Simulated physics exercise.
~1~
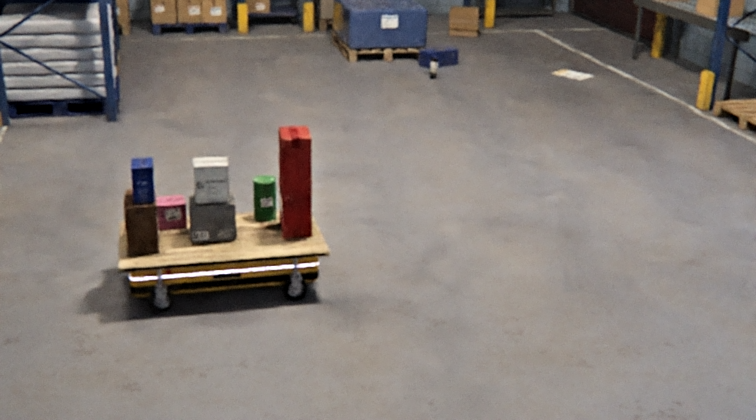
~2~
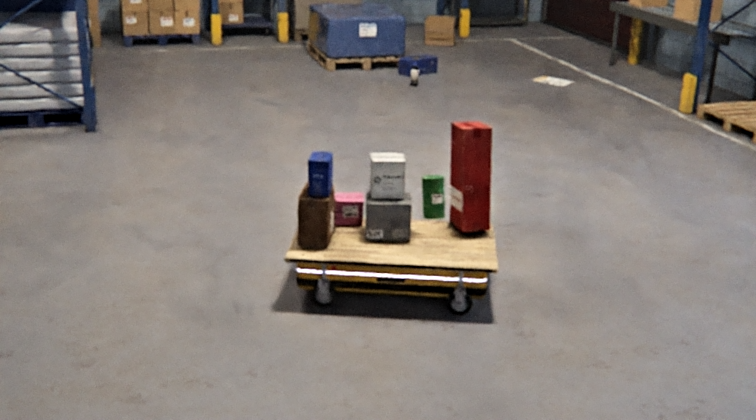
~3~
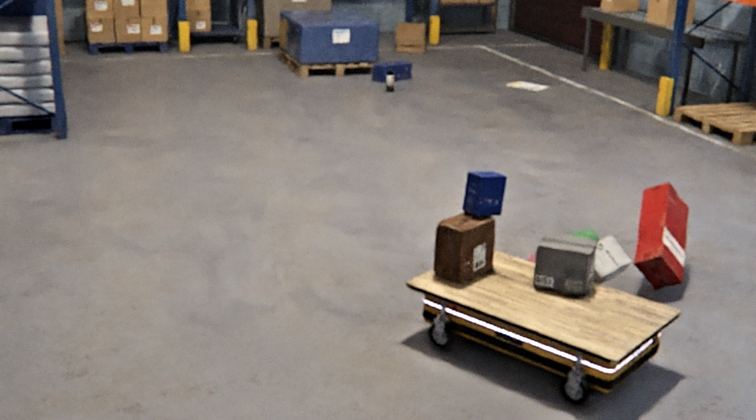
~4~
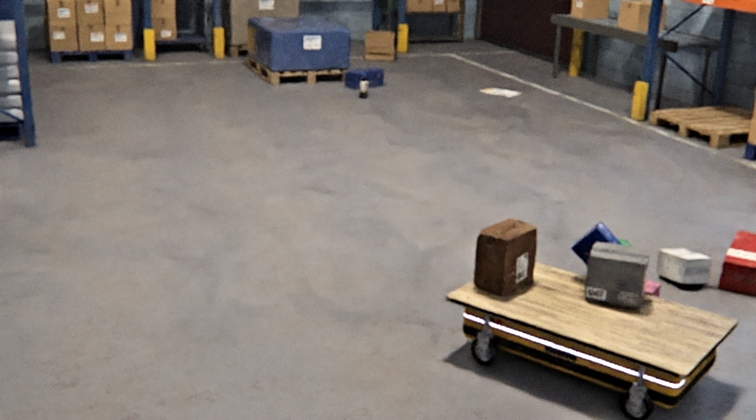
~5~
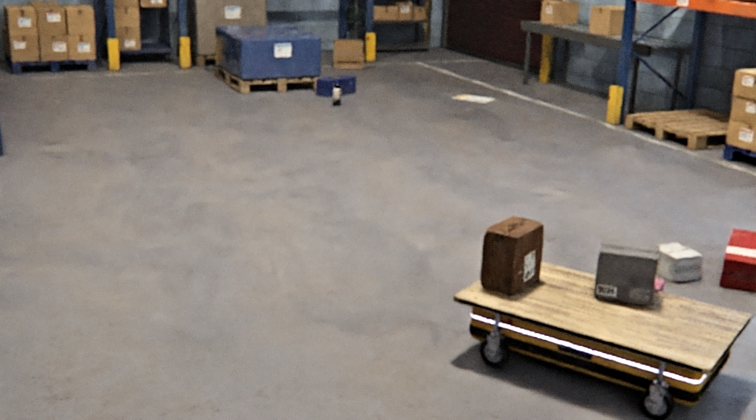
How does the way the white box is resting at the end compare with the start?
At the start the white box stands upright on top of the grey parcel on the cart. At the end it lies on its side on the floor beyond the cart.
